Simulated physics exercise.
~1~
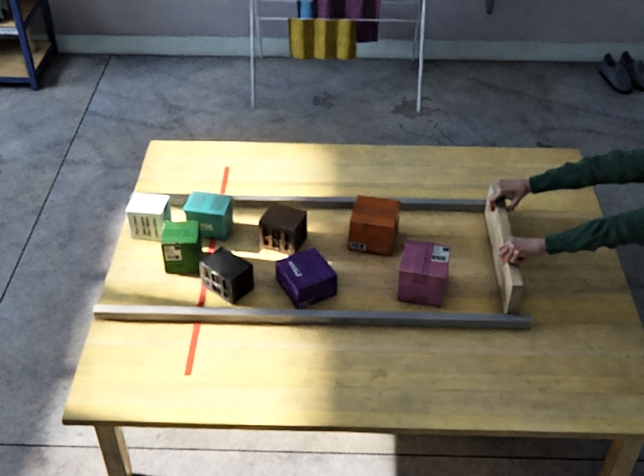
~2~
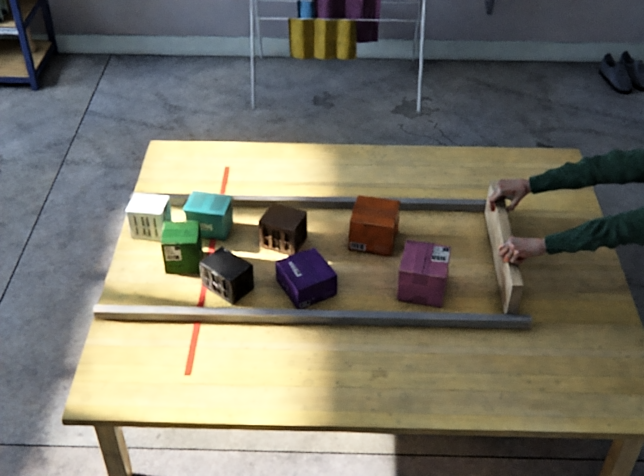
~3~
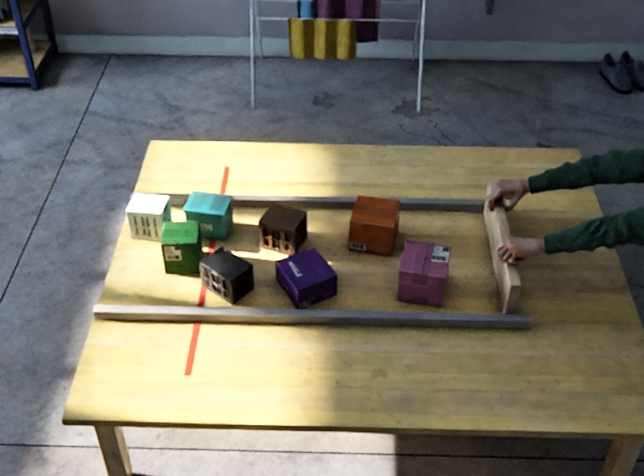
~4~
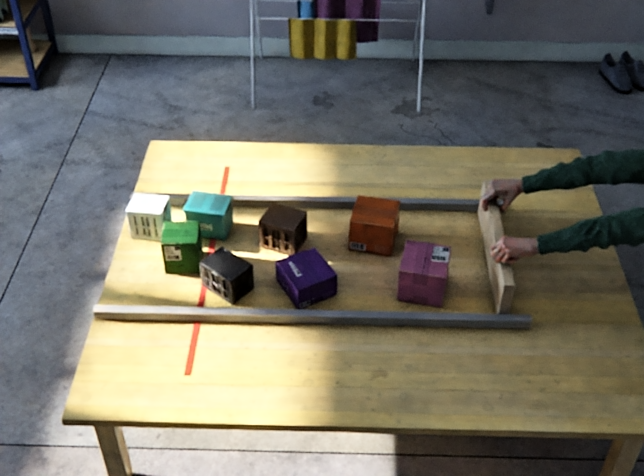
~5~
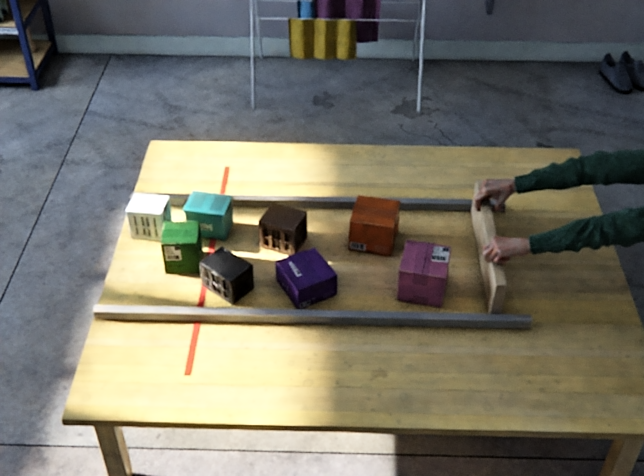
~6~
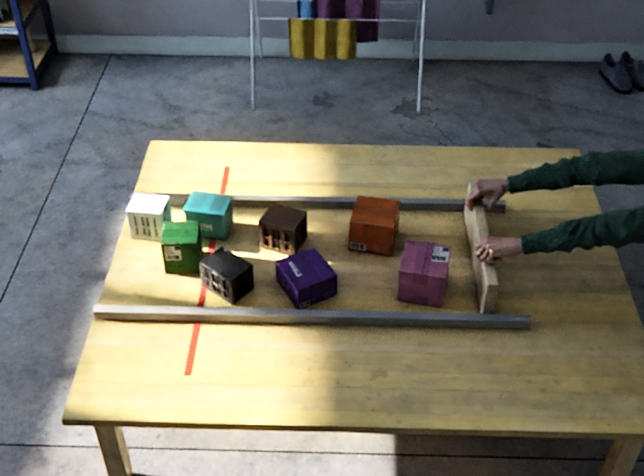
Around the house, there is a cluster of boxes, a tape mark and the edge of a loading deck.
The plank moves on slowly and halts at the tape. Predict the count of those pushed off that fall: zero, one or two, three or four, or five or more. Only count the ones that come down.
In the end, the drop-off count sits at three or a four.
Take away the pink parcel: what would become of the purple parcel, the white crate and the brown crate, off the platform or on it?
I'd say the purple parcel stays up there, the white crate heads down and the brown crate stays up there.
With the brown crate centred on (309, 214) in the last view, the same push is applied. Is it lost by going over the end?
It is safe.
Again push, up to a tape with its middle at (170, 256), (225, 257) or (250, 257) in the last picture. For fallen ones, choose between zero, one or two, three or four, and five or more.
Going one by one, the answers are five or more, just one or two and 1 or 2.
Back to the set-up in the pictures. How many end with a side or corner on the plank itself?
It ends up touching 2.
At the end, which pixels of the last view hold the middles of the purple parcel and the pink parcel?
Near (137, 270) and (180, 271).
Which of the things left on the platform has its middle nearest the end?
That's the turquoise tote.
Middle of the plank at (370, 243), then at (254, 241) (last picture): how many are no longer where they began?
That makes 3 at the first spot and 8 at the second.
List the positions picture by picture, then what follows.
The first frame shows white crate (150, 217); green parcel (182, 247); turquoise tote (210, 216); plank (502, 246); tape (210, 256).
The second frame shows green parcel (182, 248); pink parcel (424, 274).
The third frame shows turquoise tote (210, 216); plank (501, 246).
The fourth frame shows white crate (150, 217); purple parcel (306, 278).
The fifth frame shows green parcel (182, 248); orange box (374, 225).
The sixth frame shows white crate (150, 217); green parcel (182, 248); turquoise tote (210, 216); plank (480, 245); tape (210, 256).
Soon after, none off yet; white crate at rest near (150, 217); green parcel at rest near (182, 248); turquoise tote at rest near (210, 216).
In the end, the number that fall off is three or four; gone, black crate, green parcel and white crate.
